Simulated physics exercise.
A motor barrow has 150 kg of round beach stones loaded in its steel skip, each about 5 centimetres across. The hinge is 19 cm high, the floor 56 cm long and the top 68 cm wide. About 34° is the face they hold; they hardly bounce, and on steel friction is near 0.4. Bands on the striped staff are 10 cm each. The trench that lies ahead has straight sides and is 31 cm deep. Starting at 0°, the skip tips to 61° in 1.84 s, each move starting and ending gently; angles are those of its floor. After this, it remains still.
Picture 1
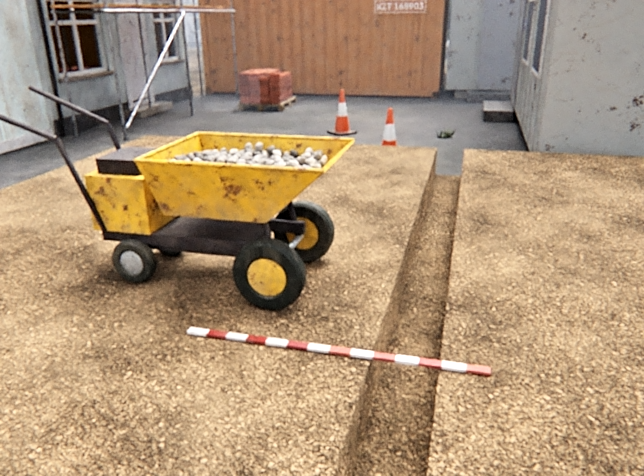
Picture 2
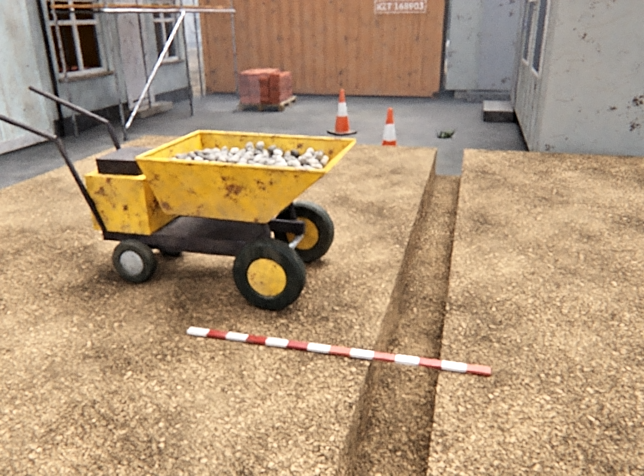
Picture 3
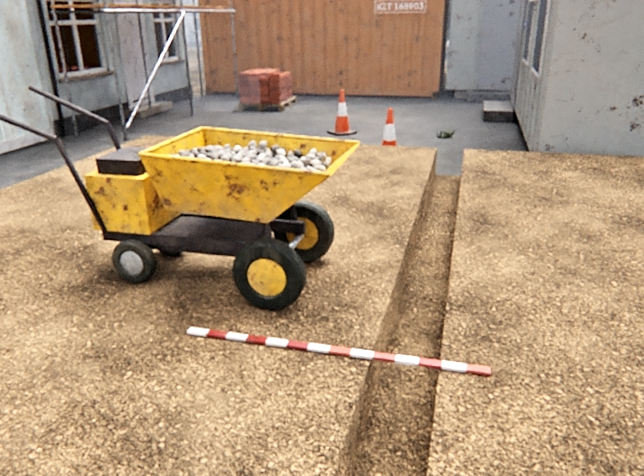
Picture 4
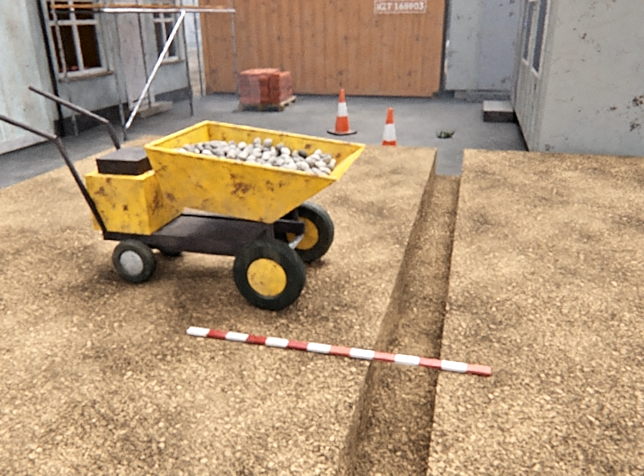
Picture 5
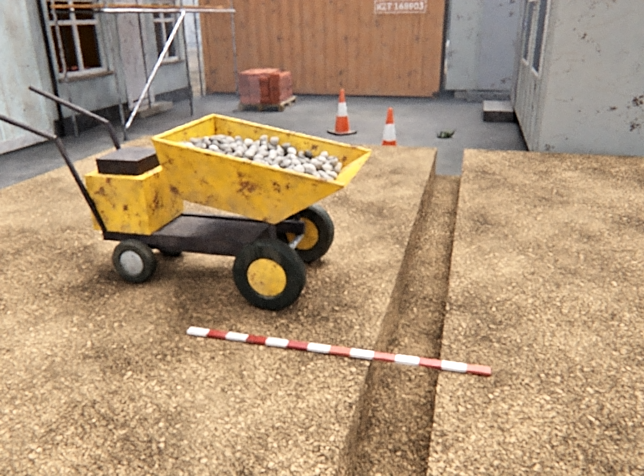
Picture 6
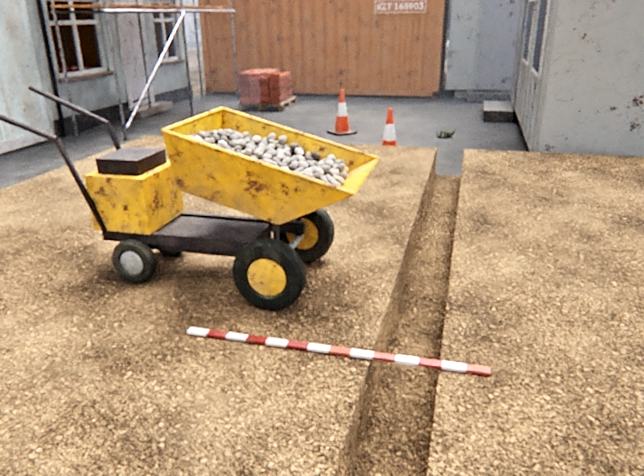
On a gravel yard beside a narrow trench, a yellow motor barrow's stone-filled skip gradually tilting forward to the right.
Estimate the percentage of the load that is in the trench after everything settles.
Roughly 67 per cent of the load.
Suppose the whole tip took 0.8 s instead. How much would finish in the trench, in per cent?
Then roughly 55 percent.
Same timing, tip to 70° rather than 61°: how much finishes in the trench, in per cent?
Some 75% would finish there.
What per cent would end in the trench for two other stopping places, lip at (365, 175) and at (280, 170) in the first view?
About 30 per cent first, then about 95 per cent.
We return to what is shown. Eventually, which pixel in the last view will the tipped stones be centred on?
I'd point somewhere around (433, 325).
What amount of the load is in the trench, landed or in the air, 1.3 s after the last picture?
About 35 per cent by then.
Then, 0.8 s after the last picture the floor is at 51°, 100 % in the skip; the foremost stones are at (402, 239).
Then, 1.3 s after the last picture the floor is at 61°, 44 % in the skip, 36 % in the trench, 20 % past the trench; the foremost stones are at (525, 310).
Then, 1.7 s after the last picture the floor is at 61°, 17 % in the skip, 50 % in the trench, 33 % past the trench; the foremost stones are at (597, 320).
Then, 3.6 s after the last picture the floor is at 61°, 0 % in the skip, 67 % in the trench, 33 % past the trench; the foremost stones are at (640, 333).
